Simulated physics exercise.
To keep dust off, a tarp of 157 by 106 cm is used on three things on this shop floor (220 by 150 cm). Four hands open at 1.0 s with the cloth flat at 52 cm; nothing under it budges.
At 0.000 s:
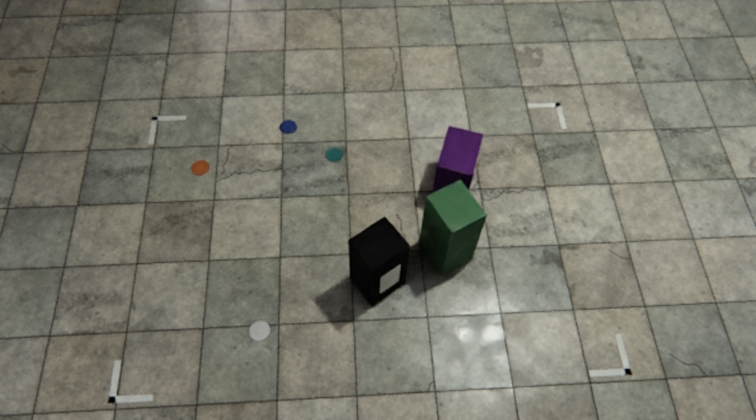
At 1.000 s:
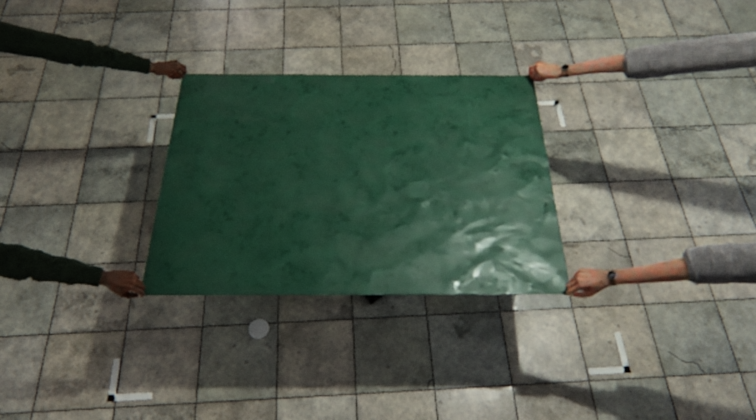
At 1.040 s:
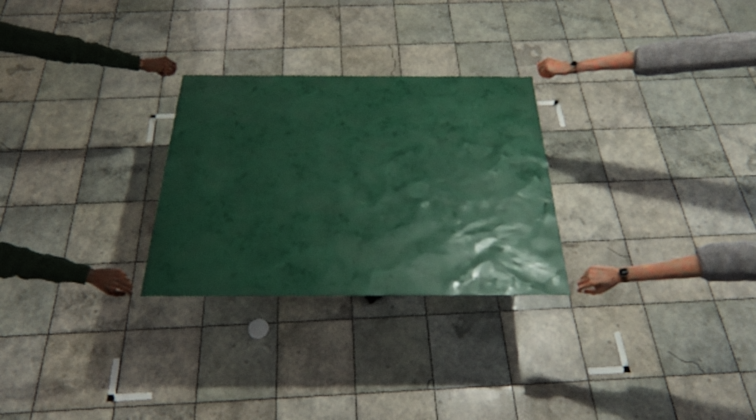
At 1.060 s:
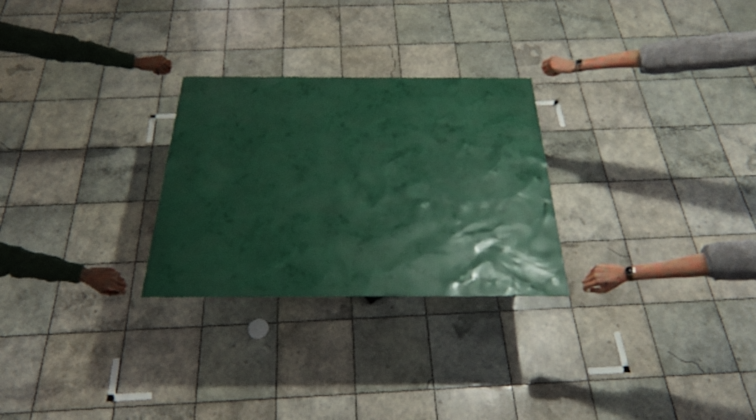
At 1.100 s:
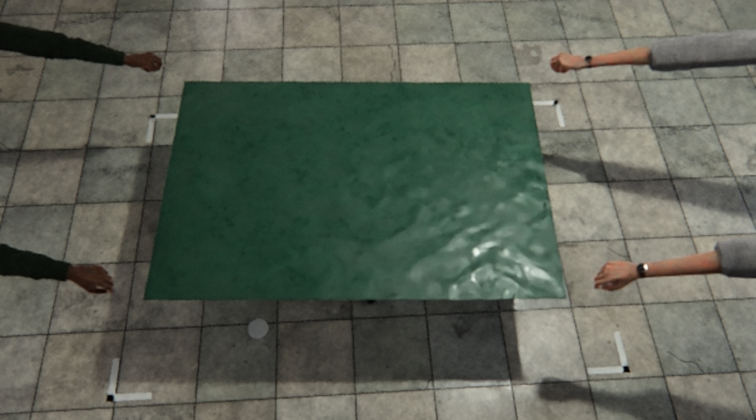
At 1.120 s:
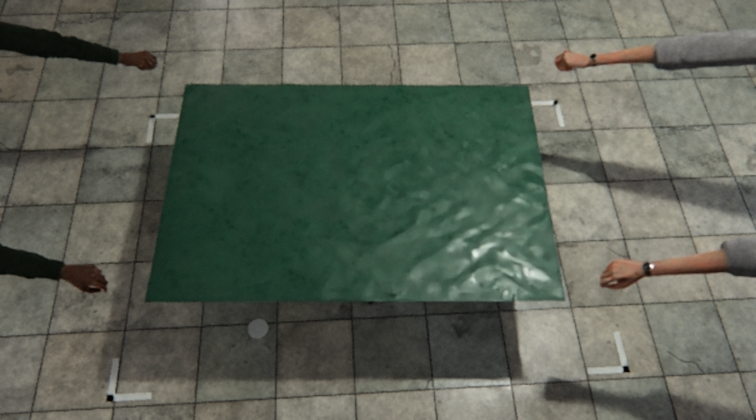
Green tarp held flat by four hands above three boxes on a tiled floor, then released, sinking slightly as the hands draw back.
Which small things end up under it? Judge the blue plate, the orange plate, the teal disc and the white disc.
The blue plate stays uncovered, the orange plate stays uncovered, the teal disc still shows, the white disc vanishes under it.
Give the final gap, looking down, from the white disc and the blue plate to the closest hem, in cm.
About 8 cm, 20 cm.
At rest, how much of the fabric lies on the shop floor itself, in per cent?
About 20 %.
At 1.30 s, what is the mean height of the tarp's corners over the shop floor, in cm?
About 16 cm.
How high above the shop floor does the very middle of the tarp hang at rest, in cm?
Some 24 cm up.
At 1.3 s, 0 % of it is down, spanning 155 by 105 cm, above white disc, teal disc.
At 1.5 s, 20 % of it is down, spanning 138 by 106 cm, above white disc.
At 1.6 s, 20 % of it is down, spanning 136 by 104 cm, above white disc.
At 1.8 s, 20 % of it is down, spanning 137 by 104 cm, above white disc.
At 3.3 s, 20 % of it is down, spanning 138 by 104 cm, above white disc.
